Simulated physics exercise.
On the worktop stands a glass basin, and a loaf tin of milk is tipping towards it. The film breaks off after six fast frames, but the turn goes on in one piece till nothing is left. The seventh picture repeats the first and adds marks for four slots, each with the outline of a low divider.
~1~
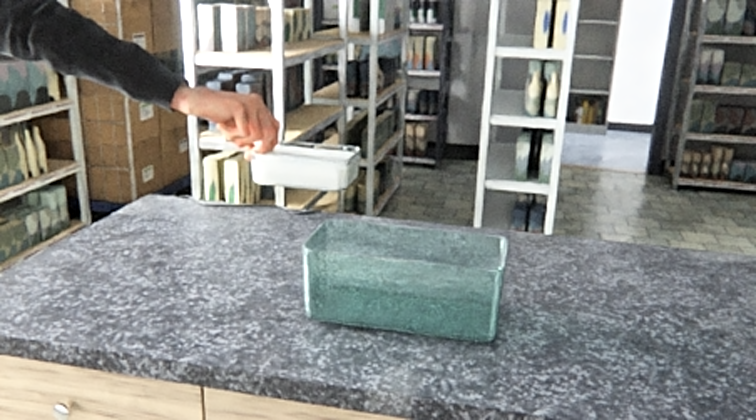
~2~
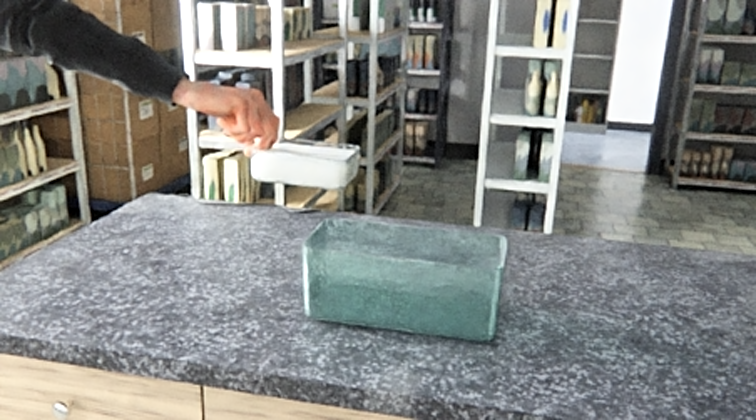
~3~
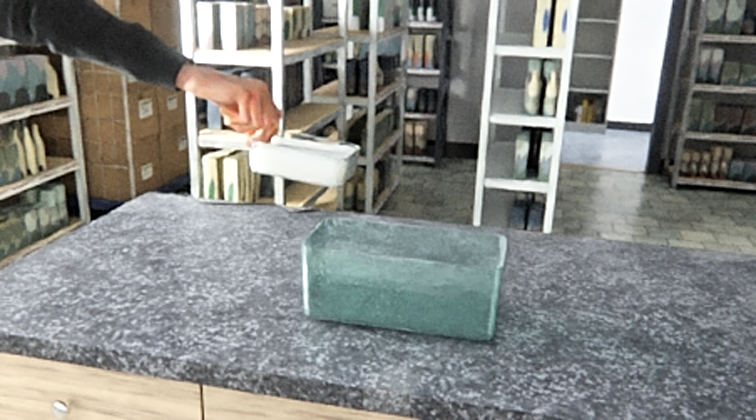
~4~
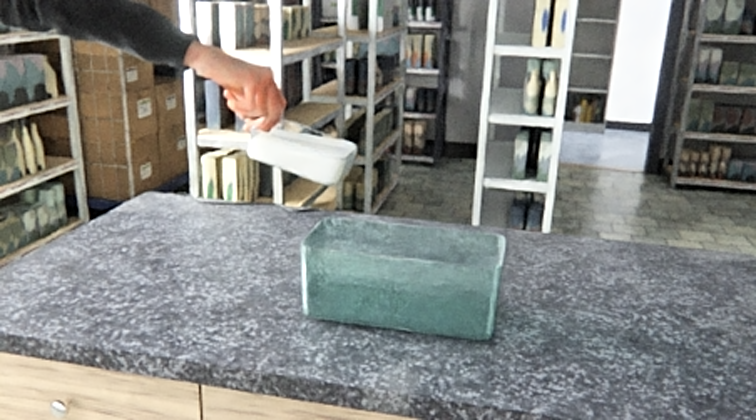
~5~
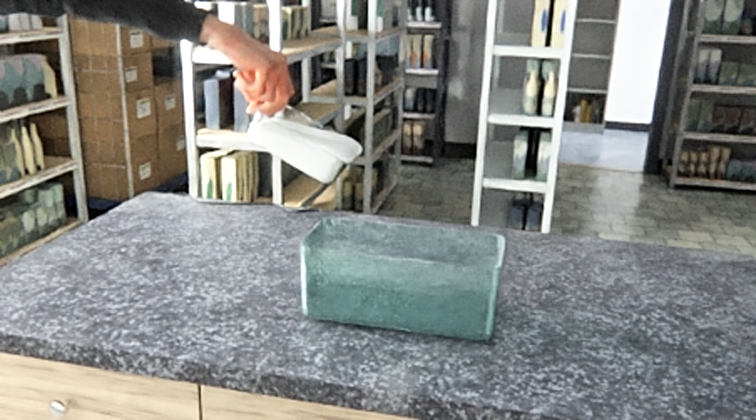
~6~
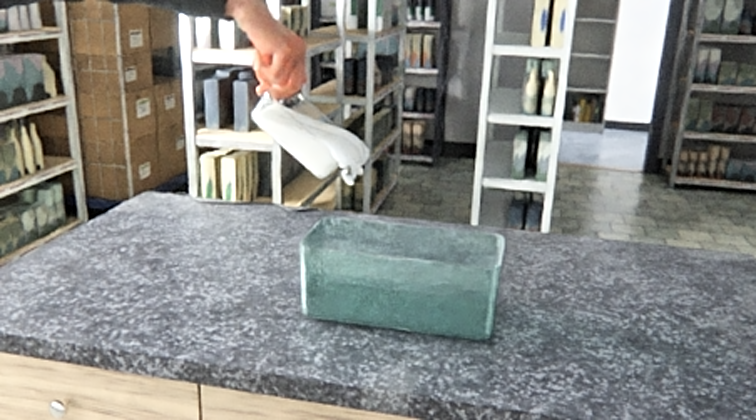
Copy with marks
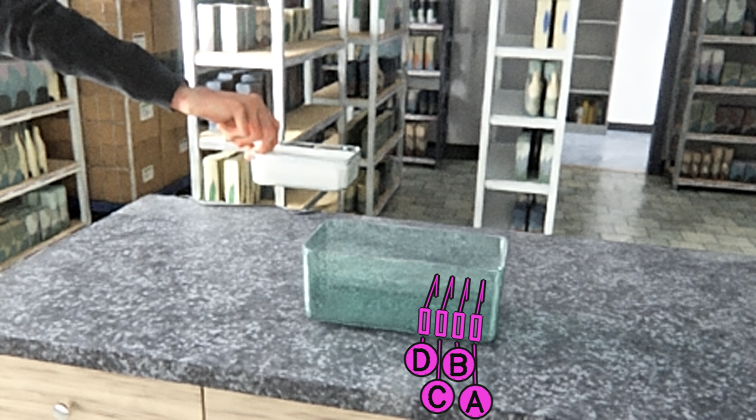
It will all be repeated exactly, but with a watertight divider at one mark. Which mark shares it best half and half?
I would pick position D.
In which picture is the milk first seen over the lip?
In picture 4.
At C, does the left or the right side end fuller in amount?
More ends on the left.
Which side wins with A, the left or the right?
More ends on the left.
In magenta, A at (474, 344); B at (456, 342); C at (439, 340); D at (422, 338).
For position A, about 77 % ends left of the wall and 13 % right of it; 10 % is lost outside.
For position B, about 82 % ends left of the wall and 10 % right of it; 8 % is lost outside.
For position C, about 75 % ends left of the wall and 16 % right of it; 8 % is lost outside.
For position D, about 44 % ends left of the wall and 47 % right of it; 10 % is lost outside.
